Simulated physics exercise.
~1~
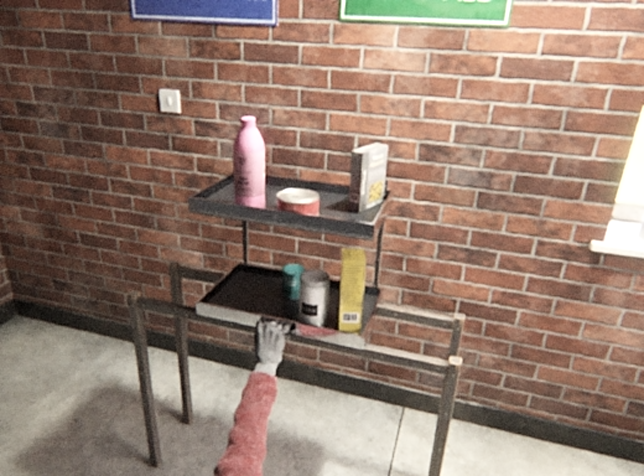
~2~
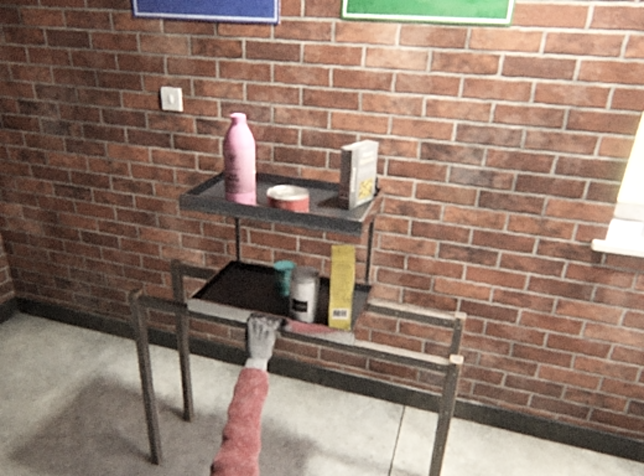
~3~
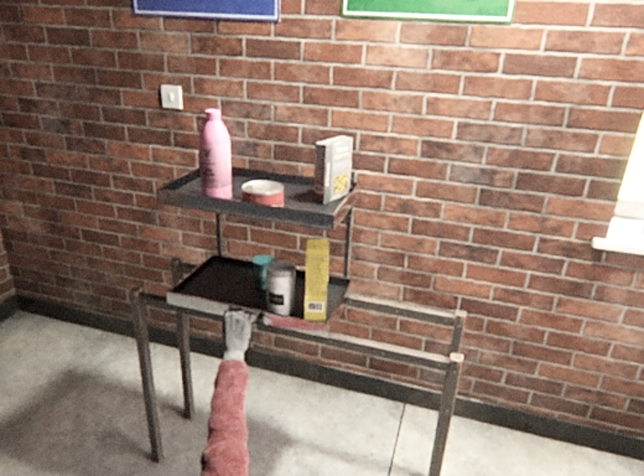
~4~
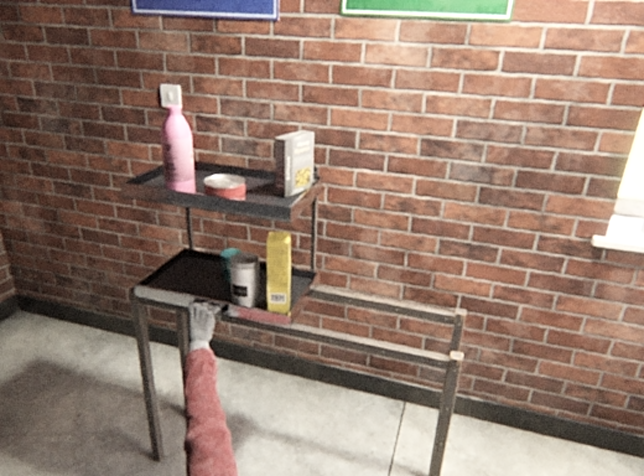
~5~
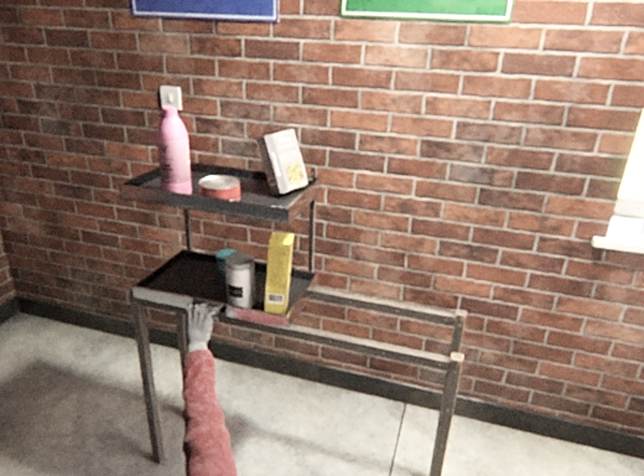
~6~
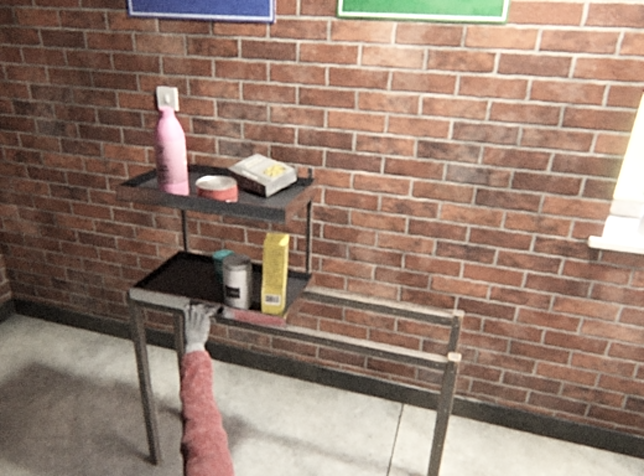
The footage shows a gloved hand sliding a two-tiered tray rack holding bottles, tins and cartons leftward along a metal frame against a brick wall; when it stops at the left end, the grey packet on top tips over onto its side, while the yellow carton below stays upright.
